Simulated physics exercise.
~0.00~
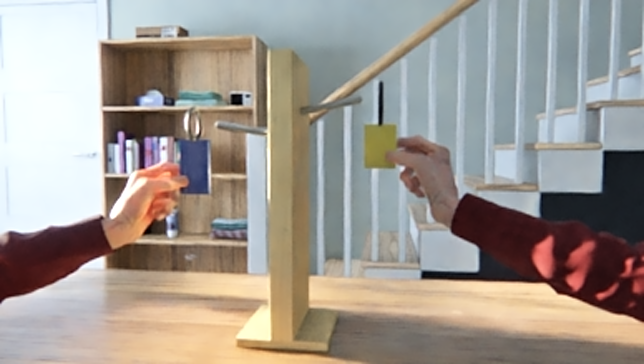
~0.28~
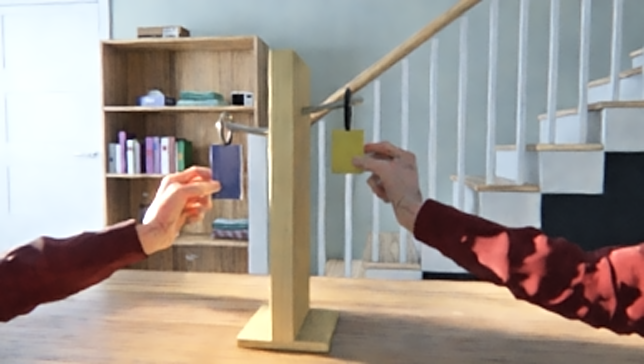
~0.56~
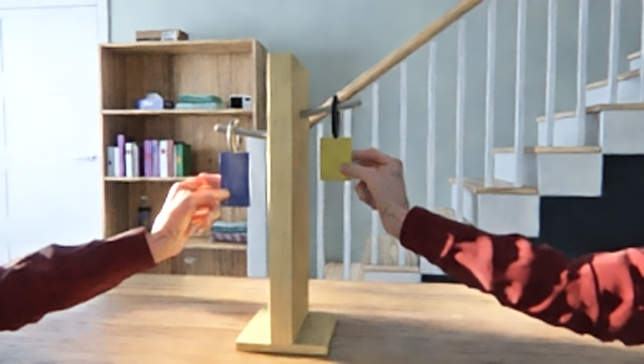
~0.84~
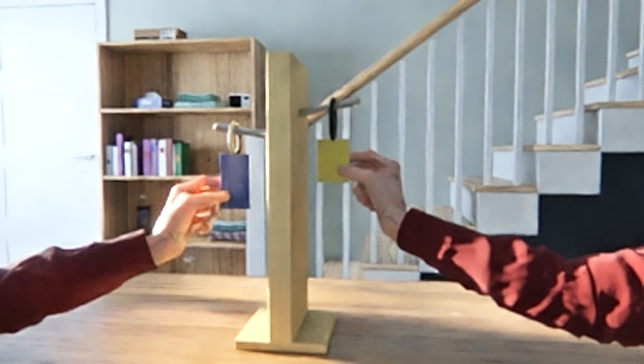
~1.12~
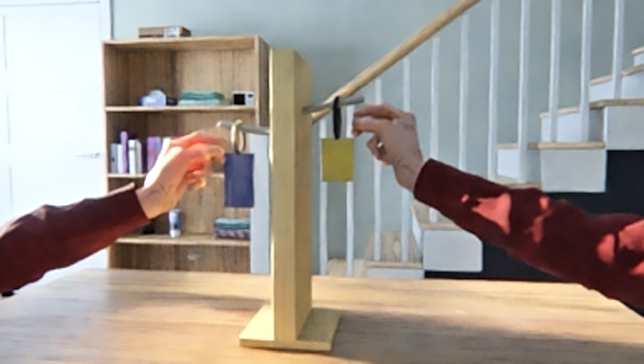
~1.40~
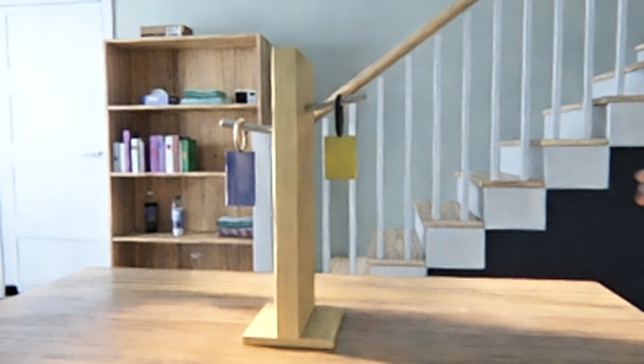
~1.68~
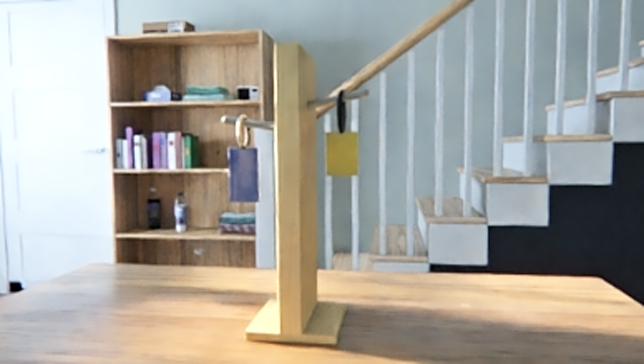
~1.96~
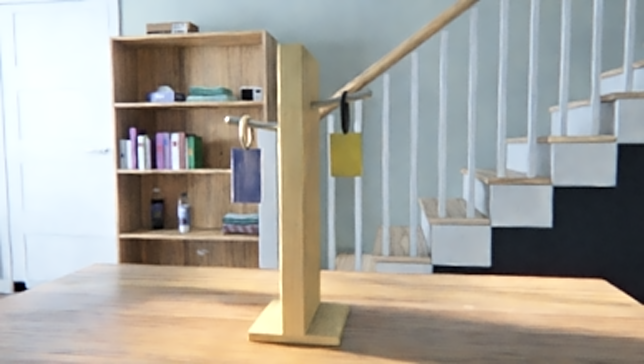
We see two hands bring a blue tag and a yellow tag inward to opposite sides of a wooden peg stand on a table, looping them over the pegs. The hands let go and withdraw, and both tags stay hanging.
